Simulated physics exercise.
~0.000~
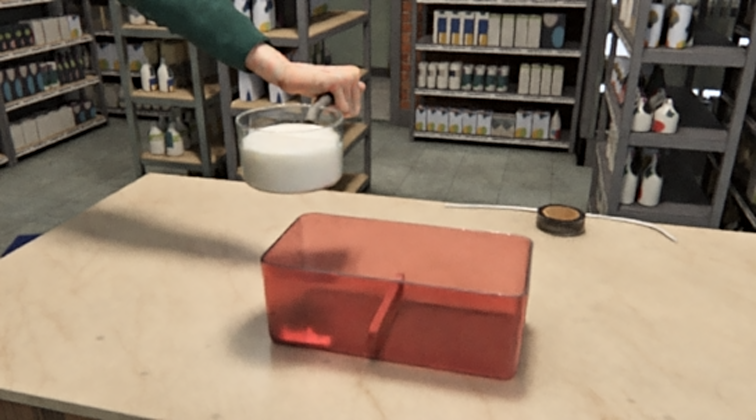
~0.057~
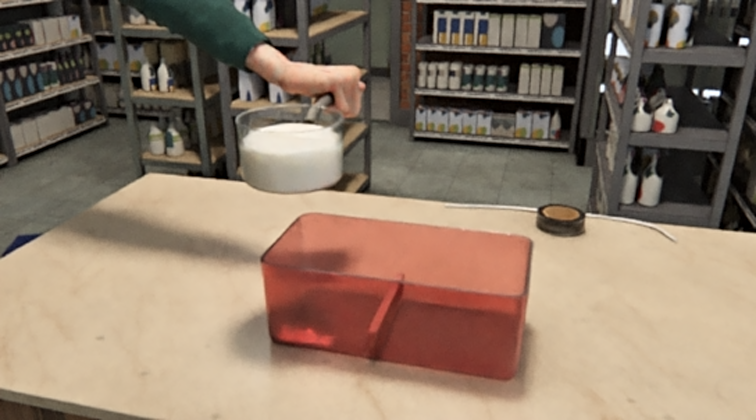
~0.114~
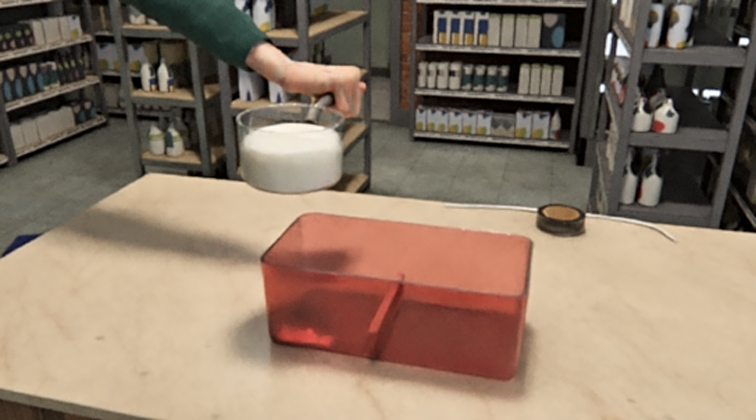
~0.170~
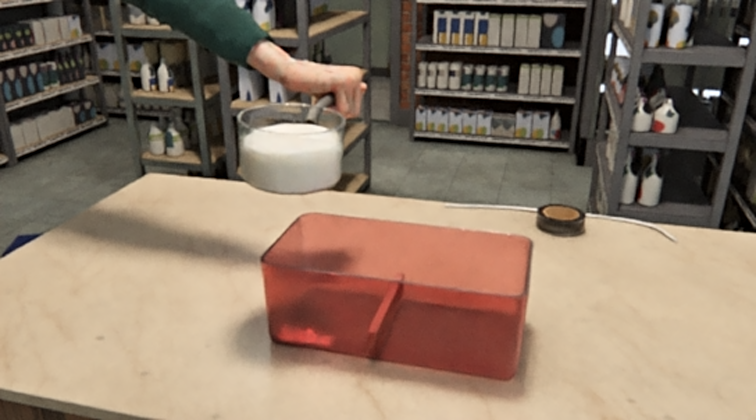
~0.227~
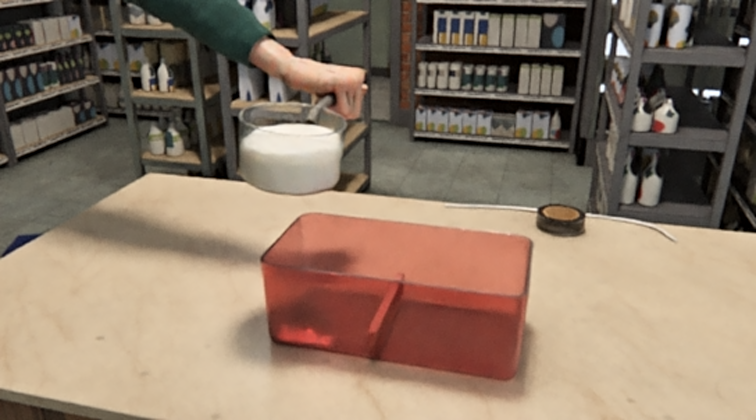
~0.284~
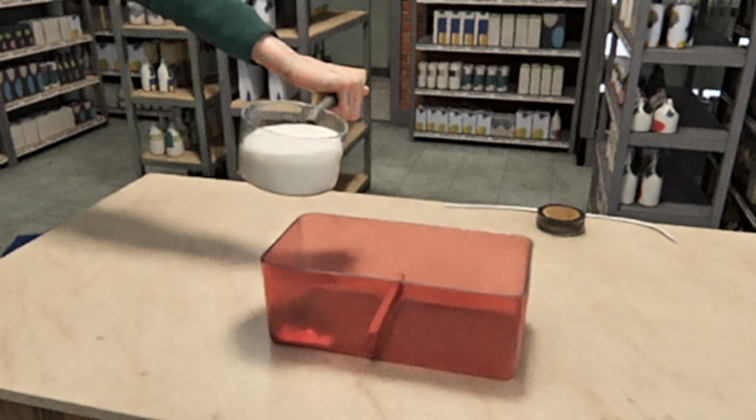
In a shop lined with stocked shelves, a hand held a clear pan of milk above a red, divided basin on a counter, keeping it almost level before slowly leaning it slightly to the right.
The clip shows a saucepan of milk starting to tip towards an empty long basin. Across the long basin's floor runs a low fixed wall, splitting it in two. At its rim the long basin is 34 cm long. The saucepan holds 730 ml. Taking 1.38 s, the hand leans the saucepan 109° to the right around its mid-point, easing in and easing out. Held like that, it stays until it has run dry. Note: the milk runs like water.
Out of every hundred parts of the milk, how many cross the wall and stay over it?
About 54 in every hundred.
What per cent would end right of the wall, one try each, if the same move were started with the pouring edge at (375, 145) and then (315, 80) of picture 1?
90 then 35 %.
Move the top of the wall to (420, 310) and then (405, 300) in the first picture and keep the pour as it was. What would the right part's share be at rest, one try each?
One try each: Around 10 percent and then around 15 percent.
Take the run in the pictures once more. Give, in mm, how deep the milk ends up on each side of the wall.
Depths: Left near 14 mm, right near 14 mm.
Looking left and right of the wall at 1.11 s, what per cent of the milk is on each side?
Near 22 on the left, 52 on the right.
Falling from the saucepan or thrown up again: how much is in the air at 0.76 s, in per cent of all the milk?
Estimate: About 22 % of all of it.
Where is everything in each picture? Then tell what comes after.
In the first picture, it leans 0°; its right rim is at (340, 123); the milk meets the walls at (248, 133) and (340, 141); the long basin's rim runs from (282, 236) to (530, 266); the wall's top is at (387, 301).
In the second picture, it leans 0°; its right rim is at (340, 123); the milk meets the walls at (248, 133) and (340, 140).
In the third picture, it leans 2°; its right rim is at (341, 125); the milk meets the walls at (248, 133) and (340, 141).
In the fourth picture, it leans 4°; its right rim is at (342, 127); the milk meets the walls at (248, 133) and (340, 141).
In the fifth picture, it leans 7°; its right rim is at (343, 130); the milk meets the walls at (249, 133) and (340, 142).
In the sixth picture, it leans 11°; its right rim is at (344, 134); the milk meets the walls at (248, 133) and (342, 142).
Then, 0.76 s in, the tilt is 64° and 72 per cent is still to pour, 3 is left of the wall and 3 right of it.
Then, 1.11 s in, the tilt is 99° and 15 per cent is still to pour, 22 is left of the wall and 53 right of it.
Then, 1.48 s in, the tilt is 109° and 0 per cent is still to pour, 44 is left of the wall and 54 right of it.
Then, 1.88 s in, the tilt is 109° and 0 per cent is still to pour, 45 is left of the wall and 54 right of it.
Finally, 45 per cent lies left of the wall, 54 right of it and 1 outside.
